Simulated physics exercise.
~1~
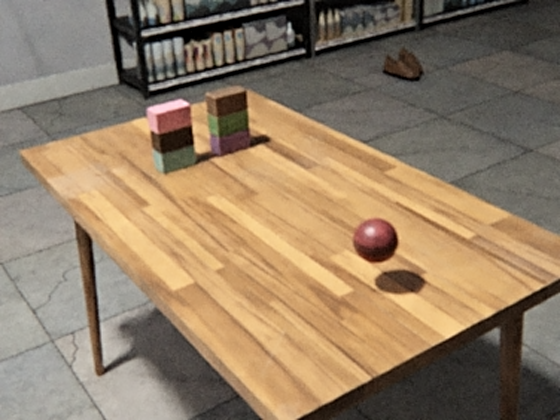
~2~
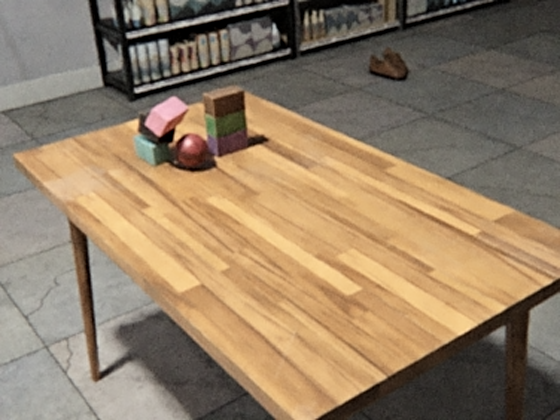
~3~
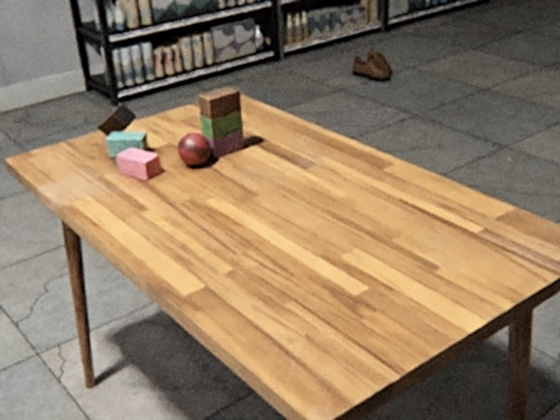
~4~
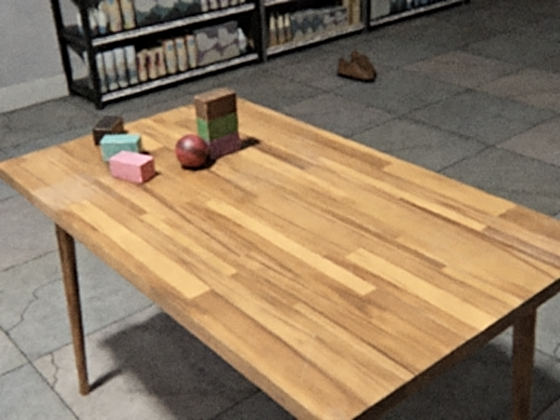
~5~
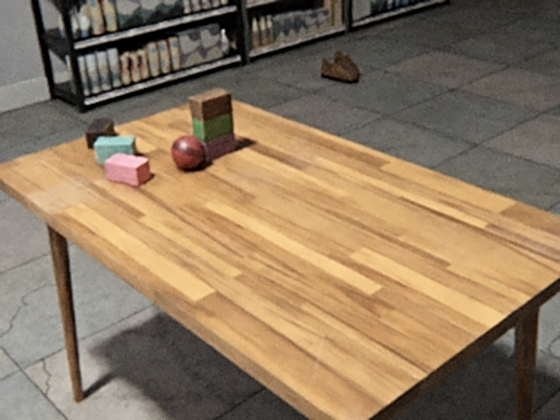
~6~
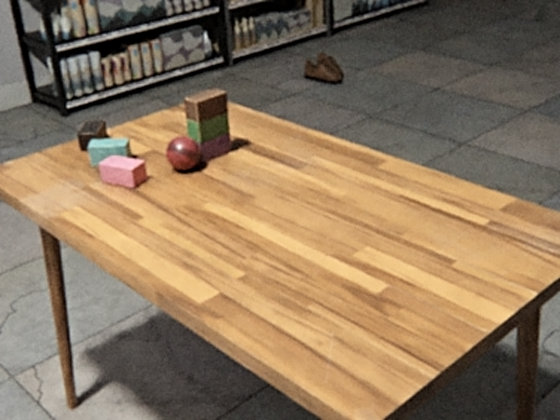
On a wooden table, a red ball knocks over one block stack beside another still standing.
